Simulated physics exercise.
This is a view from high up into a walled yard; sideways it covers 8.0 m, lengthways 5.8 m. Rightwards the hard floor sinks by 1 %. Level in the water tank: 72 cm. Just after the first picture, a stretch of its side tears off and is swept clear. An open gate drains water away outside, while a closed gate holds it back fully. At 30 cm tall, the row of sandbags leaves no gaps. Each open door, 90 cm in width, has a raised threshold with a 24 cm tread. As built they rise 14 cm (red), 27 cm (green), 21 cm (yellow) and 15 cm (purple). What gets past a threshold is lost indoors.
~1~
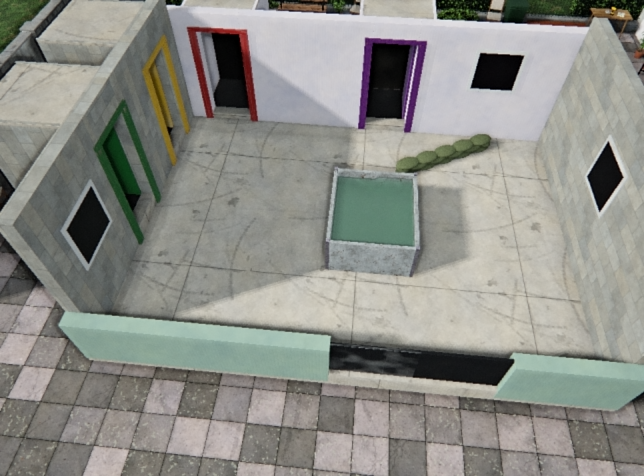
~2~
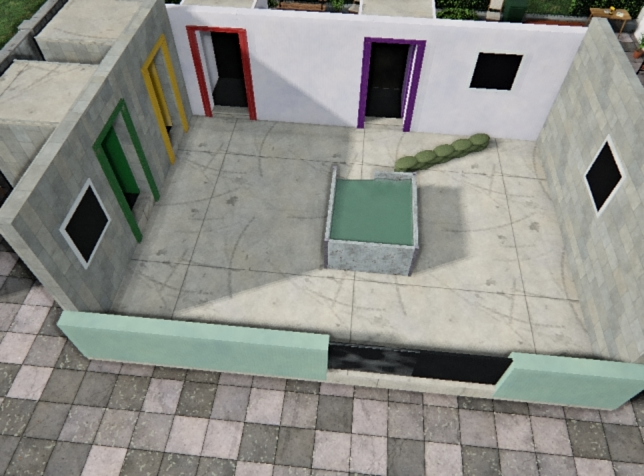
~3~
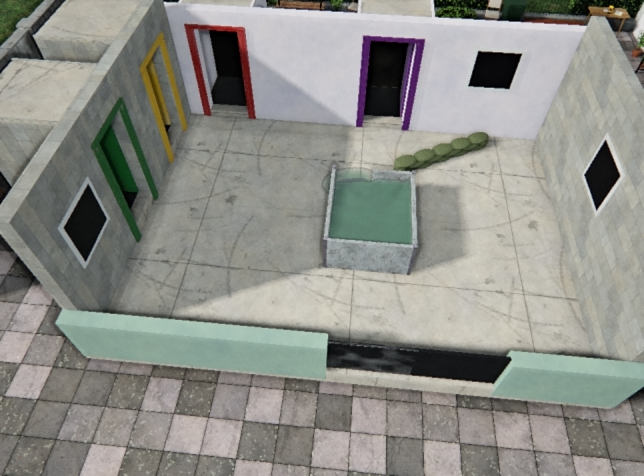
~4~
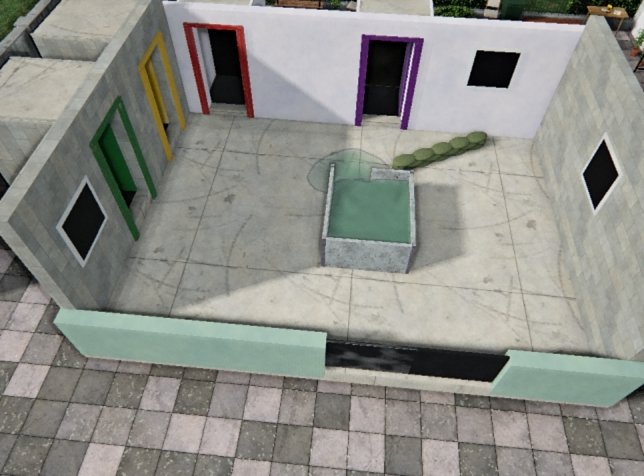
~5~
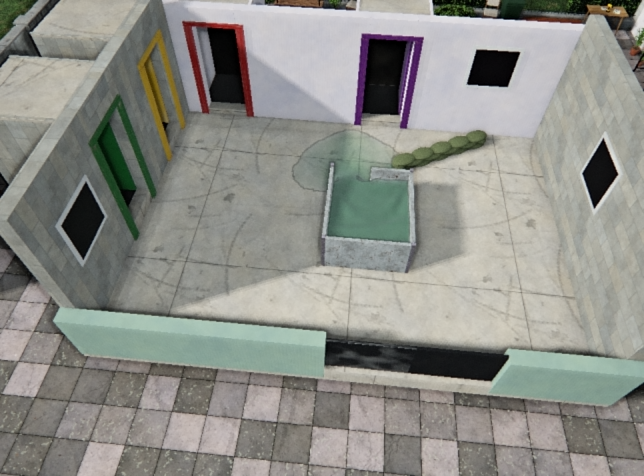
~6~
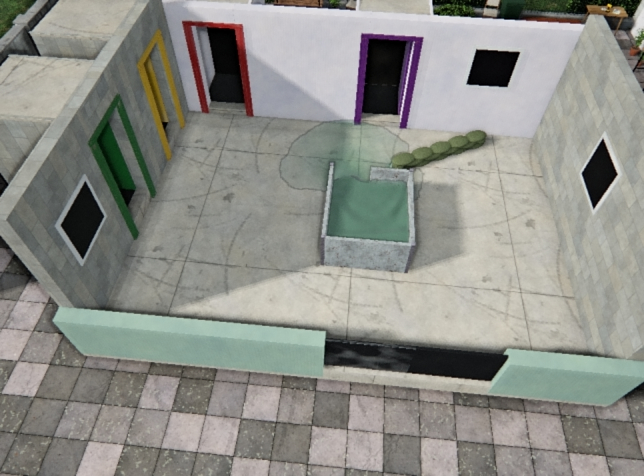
At first, a raised tank of still green water stands in a walled yard with red, purple, yellow and green doorways and a row of green sandbags. Then part of its far side is gone, and water pours out behind it, spreading across the pale floor in a thin, widening, rounded sheet.
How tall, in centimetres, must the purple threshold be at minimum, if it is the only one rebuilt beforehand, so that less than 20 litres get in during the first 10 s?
It needs to be at least 22 cm tall.
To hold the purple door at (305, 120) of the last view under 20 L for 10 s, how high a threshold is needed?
About 18 cm.
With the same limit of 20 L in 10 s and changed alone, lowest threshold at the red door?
Door red, min height approx. 7.5 cm.
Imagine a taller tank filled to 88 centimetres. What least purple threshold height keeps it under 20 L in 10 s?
Then around 28 centimetres.
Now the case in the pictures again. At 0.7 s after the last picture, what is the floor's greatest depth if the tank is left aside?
About 37 cm at most.
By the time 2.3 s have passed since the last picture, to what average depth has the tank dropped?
I'd put it near 30 cm.
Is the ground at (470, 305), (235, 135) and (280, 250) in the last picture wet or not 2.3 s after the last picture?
Status: Clear / submerged / clear.
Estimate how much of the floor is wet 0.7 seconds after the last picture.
15 %.
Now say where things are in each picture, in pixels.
The water tank at (374, 209) is whole and still, 72 cm deep; the purple door at (389, 93) is dry, in the first picture.
The front is at a hidden place, 0.4 m from the gap on the far side; 0.2 m2 of floor is wet, 72 cm left at the back, in the second picture.
Water pours out on the far side and has run 0.8 m, to a hidden place; about 10 cm deep outside, 72 cm at the back, in the third picture.
Water pours out on the far side and has run 1.4 m, to (348, 151); about 7 cm deep outside, 71 cm at the back, in the fourth picture.
The front is at (347, 132), 2.0 m from the gap on the far side; 3.2 m2 of floor is wet, 62 cm left at the back, in the fifth picture.
The front is at (329, 122), 2.3 m from the gap on the far side; 4.5 m2 of floor is wet, 61 cm left at the back; 0.1 m in a straight line remain to the purple door at (385, 89), in the sixth picture.
Then, 0.7 s after the last picture water covers 15 % of the floor, deepest (37 cm) near (343, 191); 28 cm at the purple door, 18 litres in over its 15 cm threshold.
Then, 2.3 s after the last picture water covers 25 % of the floor, deepest (26 cm) near (459, 133); 19 cm at the purple door, 82 litres in over its 15 cm threshold.
Then, 9.3 s after the last picture water covers 85 % of the floor, deepest (9 cm) near (452, 143); 7 cm at the purple door, 91 litres in over its 15 cm threshold.
At the purple door as built, the water peaked near 29 cm, 0.9 s after the last picture.
With a threshold of 19 cm, 43 litres would have come in within the 10 s; with 25.5 cm, 7 litres. So under 20 litres takes about 22 cm.
